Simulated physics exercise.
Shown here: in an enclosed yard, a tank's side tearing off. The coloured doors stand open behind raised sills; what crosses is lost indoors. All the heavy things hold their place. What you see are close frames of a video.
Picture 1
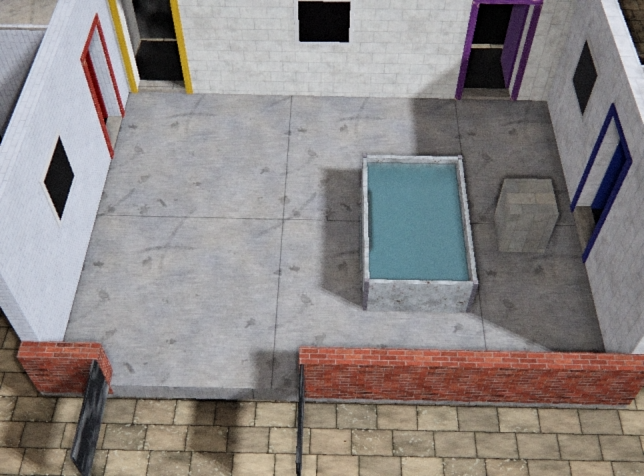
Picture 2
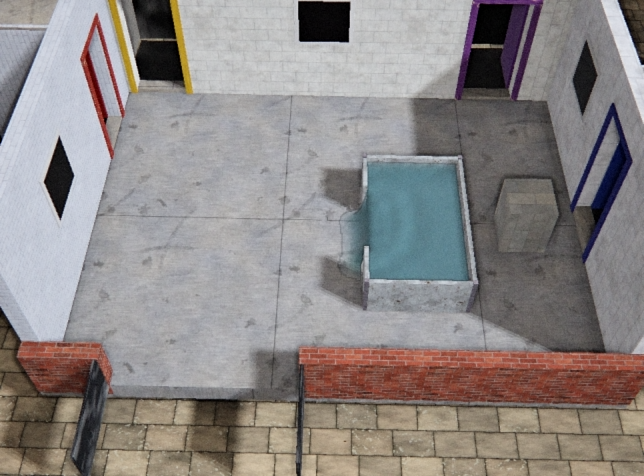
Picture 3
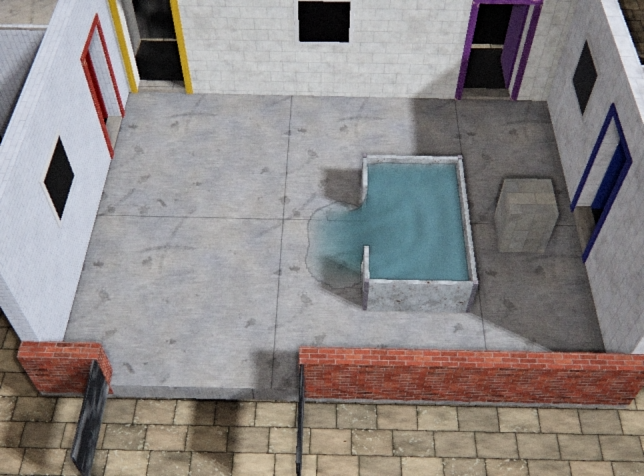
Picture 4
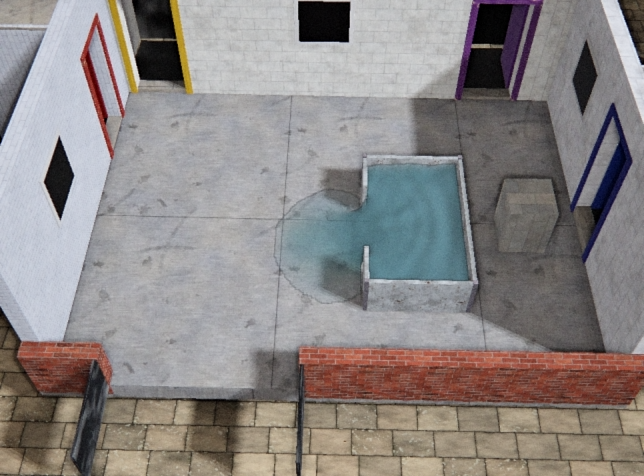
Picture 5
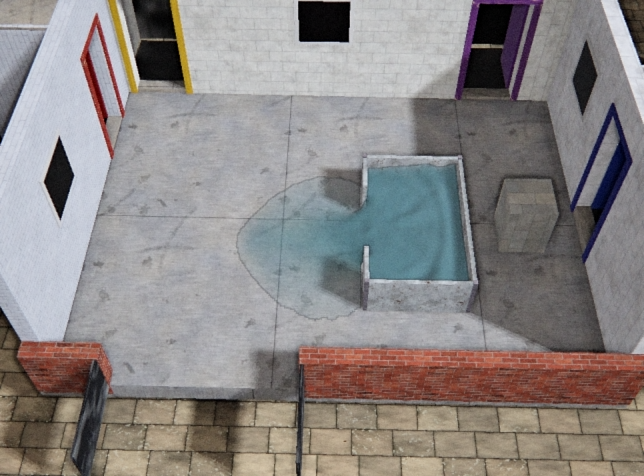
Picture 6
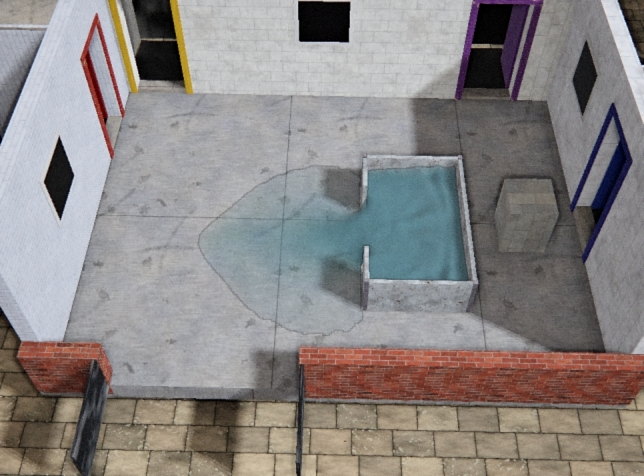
A walled yard with a grey concrete floor is seen from a high, fixed view, with a red-framed doorway on the left, yellow and purple ones at the back, and a blue one on the right. An open tank of blue-green water stands right of centre beside a grey block, behind a low brick wall. The tank's left side opens, and water pours out, spreading leftward across the floor in a widening, rounded sheet.
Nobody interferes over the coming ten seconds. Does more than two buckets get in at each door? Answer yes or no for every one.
Blue door: No, yellow door: Yes, purple door: No, red door: Yes.
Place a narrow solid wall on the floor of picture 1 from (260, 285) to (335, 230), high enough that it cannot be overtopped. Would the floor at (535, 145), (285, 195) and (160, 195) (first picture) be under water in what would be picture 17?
Point by point: First not reached, second submerged, third submerged.
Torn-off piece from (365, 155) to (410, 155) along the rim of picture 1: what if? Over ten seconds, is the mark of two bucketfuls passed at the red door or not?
Lab note - red door breaks the limit.
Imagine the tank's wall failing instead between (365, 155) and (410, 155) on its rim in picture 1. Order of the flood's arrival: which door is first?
That's the purple door.
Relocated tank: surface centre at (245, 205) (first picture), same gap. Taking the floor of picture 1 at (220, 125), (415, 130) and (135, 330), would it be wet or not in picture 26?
Readings in order: Flood; no flood; flood.
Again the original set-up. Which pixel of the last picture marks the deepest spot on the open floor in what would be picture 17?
That spot is close to (57, 367).
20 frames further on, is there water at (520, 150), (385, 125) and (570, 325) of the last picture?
Result, in that order: Not wetted / not wetted / not wetted.
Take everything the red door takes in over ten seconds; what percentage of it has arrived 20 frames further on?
Approximately 40 per cent.
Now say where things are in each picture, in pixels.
In the first picture, the open tank at (416, 219) is whole and still.
In the second picture, the front is at (351, 275), out from the gap at (366, 234).
In the third picture, water pours out at (366, 236) and has run to (316, 271).
In the fourth picture, water pours out at (366, 236) and has run to (281, 257).
In the fifth picture, water pours out at (366, 236) and has run to (243, 250).
In the sixth picture, water pours out at (366, 236) and has run to (205, 246).
A moment on, water covers 30 % of the floor; the blue door not reached, the yellow door not reached, the purple door not reached, the red door not reached.
Next, water covers 45 % of the floor; the blue door not reached, the yellow door not reached, the purple door not reached, the red door wet at the sill, nothing in.
Then, water covers 50 % of the floor; the blue door not reached, the yellow door under two buckets in, the purple door not reached, the red door over two buckets in.
Later, water covers 55 % of the floor; the blue door not reached, the yellow door over two buckets in, the purple door not reached, the red door over two buckets in.
In the end, water covers 80 % of the floor; the blue door not reached, the yellow door over two buckets in, the purple door wet at the sill, nothing in, the red door over two buckets in.
